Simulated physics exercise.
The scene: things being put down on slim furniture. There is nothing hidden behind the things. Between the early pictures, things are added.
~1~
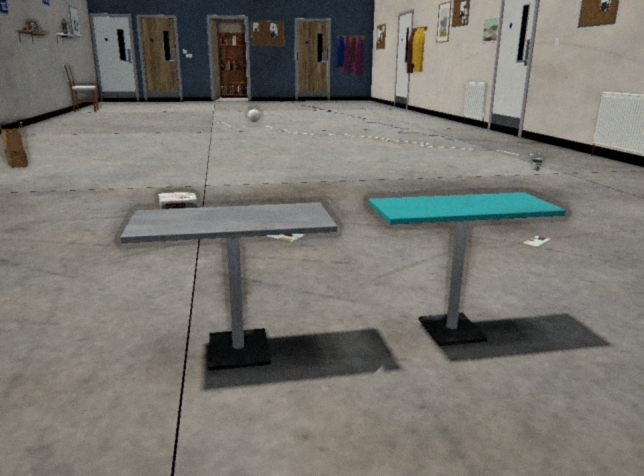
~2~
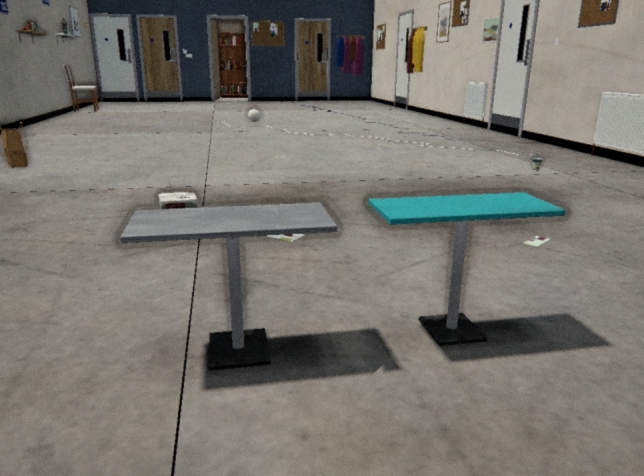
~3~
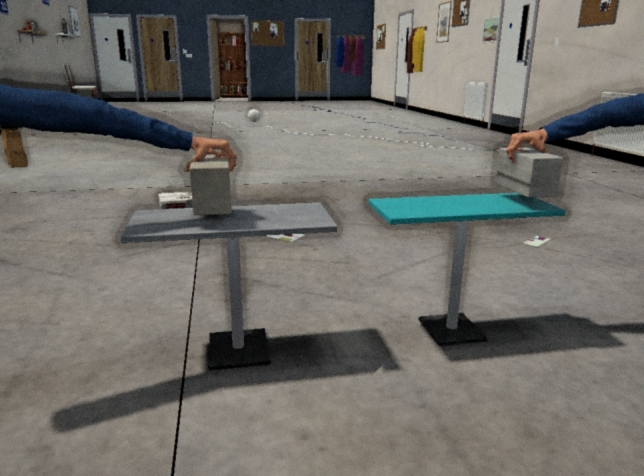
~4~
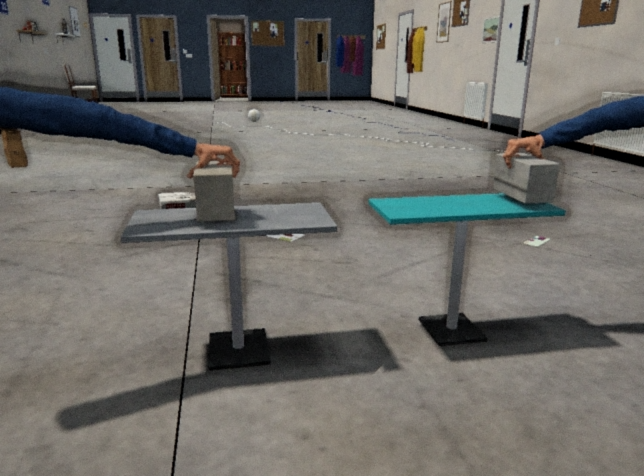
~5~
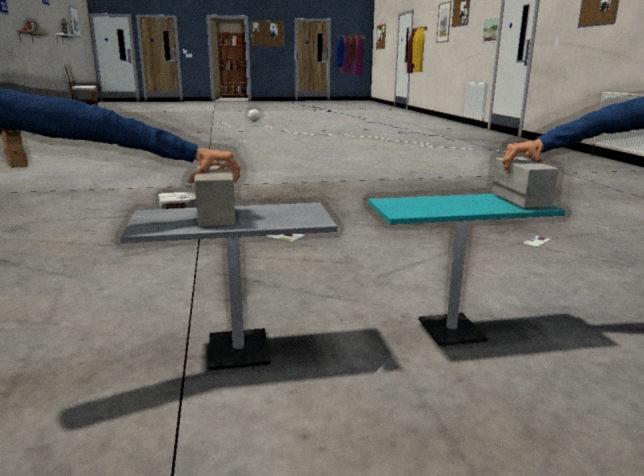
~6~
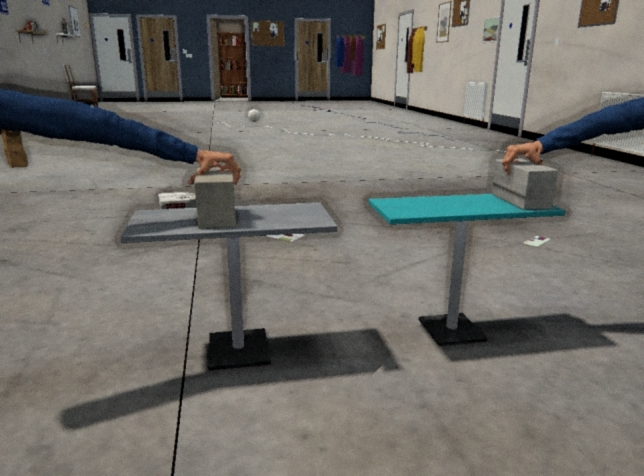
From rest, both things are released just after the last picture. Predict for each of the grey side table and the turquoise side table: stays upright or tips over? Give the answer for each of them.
Prediction: The grey side table stays upright, the turquoise side table tips over.
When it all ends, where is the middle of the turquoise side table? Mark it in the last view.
End position, centre: Approx. (575, 253).
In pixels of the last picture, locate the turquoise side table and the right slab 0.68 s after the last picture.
In order: (542, 216) and (593, 232).
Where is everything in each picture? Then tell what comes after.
In the first picture, grey side table (232, 221); turquoise side table (464, 207).
In the second picture, turquoise side table (464, 207).
In the third picture, still on the way; grey side table (232, 221); right slab (527, 171).
In the fourth picture, still on the way; turquoise side table (464, 207); left slab (215, 190).
In the fifth picture, still on the way; grey side table (232, 221); right slab (523, 182).
In the sixth picture, in place, still held; grey side table (232, 221); turquoise side table (464, 207); left slab (216, 196).
Then, 0.68 s after the last picture, grey side table at rest near (232, 221); turquoise side table tipped 38° from how it was near (542, 215).
At rest, the grey side table holds firm, near (232, 221); the turquoise side table overbalances, near (575, 253).
